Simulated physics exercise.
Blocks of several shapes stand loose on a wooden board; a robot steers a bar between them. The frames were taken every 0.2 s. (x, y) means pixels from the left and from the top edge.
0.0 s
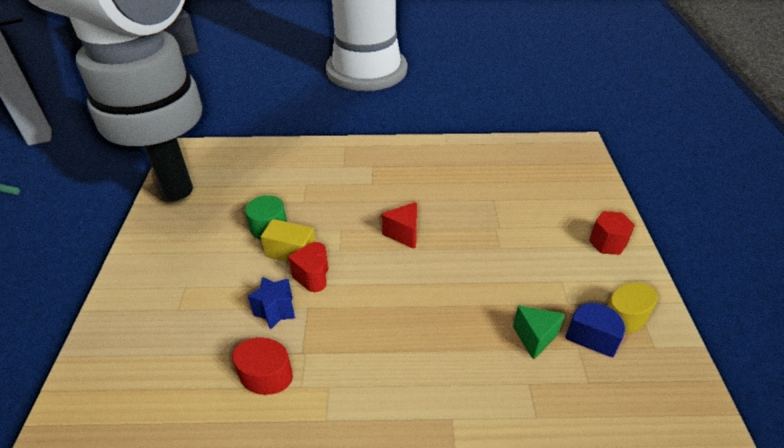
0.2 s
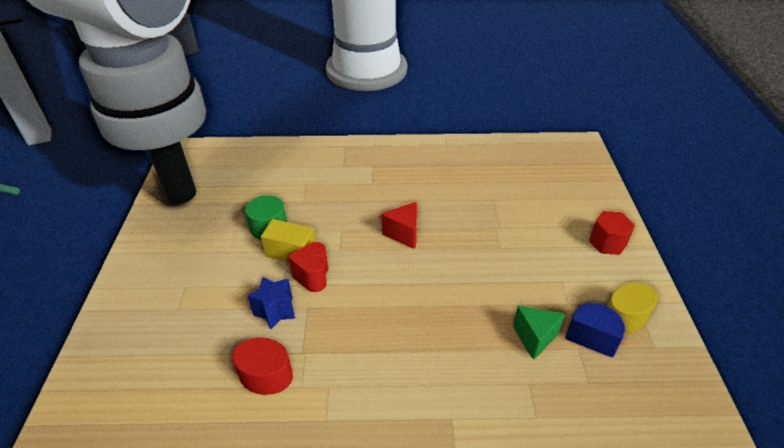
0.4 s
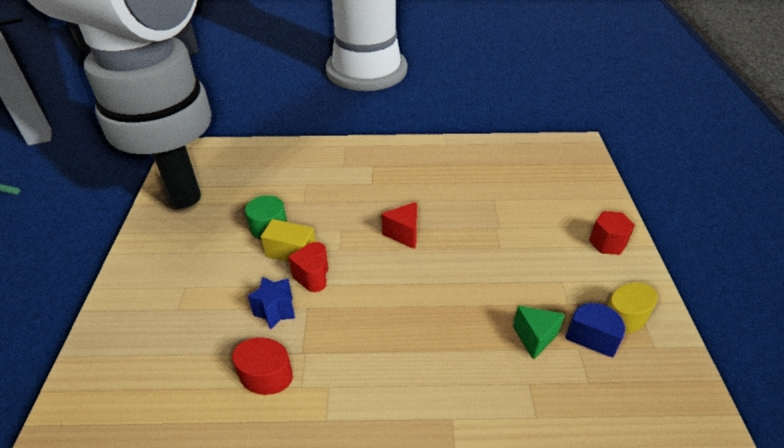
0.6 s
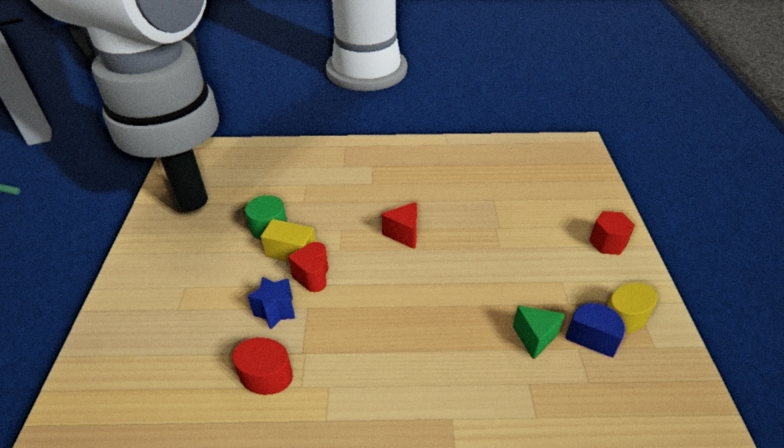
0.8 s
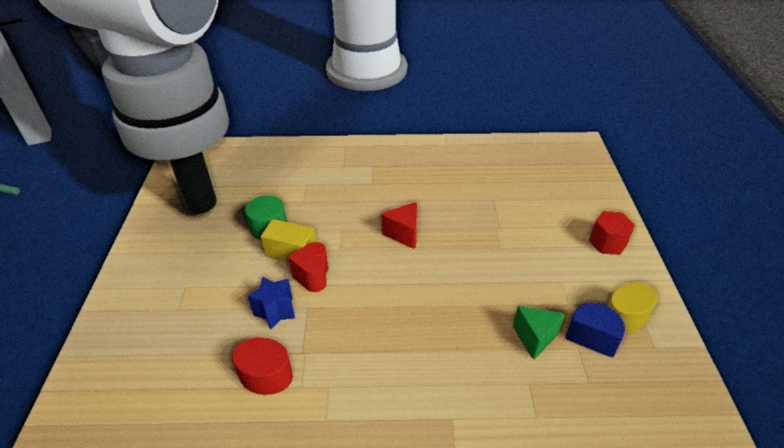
The footage shows a robot arm holding a dark bar over a wooden board scattered with red, green, yellow and blue blocks. The bar moves slightly to the right near the upper left corner, while the blocks stay still.
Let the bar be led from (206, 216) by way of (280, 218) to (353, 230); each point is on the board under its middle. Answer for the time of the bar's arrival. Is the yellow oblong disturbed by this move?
Displaced.
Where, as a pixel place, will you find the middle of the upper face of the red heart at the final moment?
Roughly at (321, 271).
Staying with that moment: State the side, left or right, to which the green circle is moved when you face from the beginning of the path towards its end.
Its shift is rightward.
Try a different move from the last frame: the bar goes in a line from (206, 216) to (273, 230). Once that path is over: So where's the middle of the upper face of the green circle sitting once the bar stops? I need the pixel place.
At pixel (304, 206).
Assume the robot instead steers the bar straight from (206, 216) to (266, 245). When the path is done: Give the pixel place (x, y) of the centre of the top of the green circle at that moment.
Its top middle: (287, 205).
The first path, step by step. One third of the way, bar at (253, 206); green circle at (275, 210); yellow oblong at (293, 236); red heart at (314, 260).
Two thirds of the way, bar at (304, 211); green circle at (299, 225); yellow oblong at (294, 252), turned 40° anticlockwise; red heart at (320, 267), turned 20° clockwise.
At the end, bar at (352, 219); green circle at (305, 227); yellow oblong at (293, 256), turned 40° anticlockwise; red heart at (321, 271), turned 15° clockwise; red three-sided block not moved.
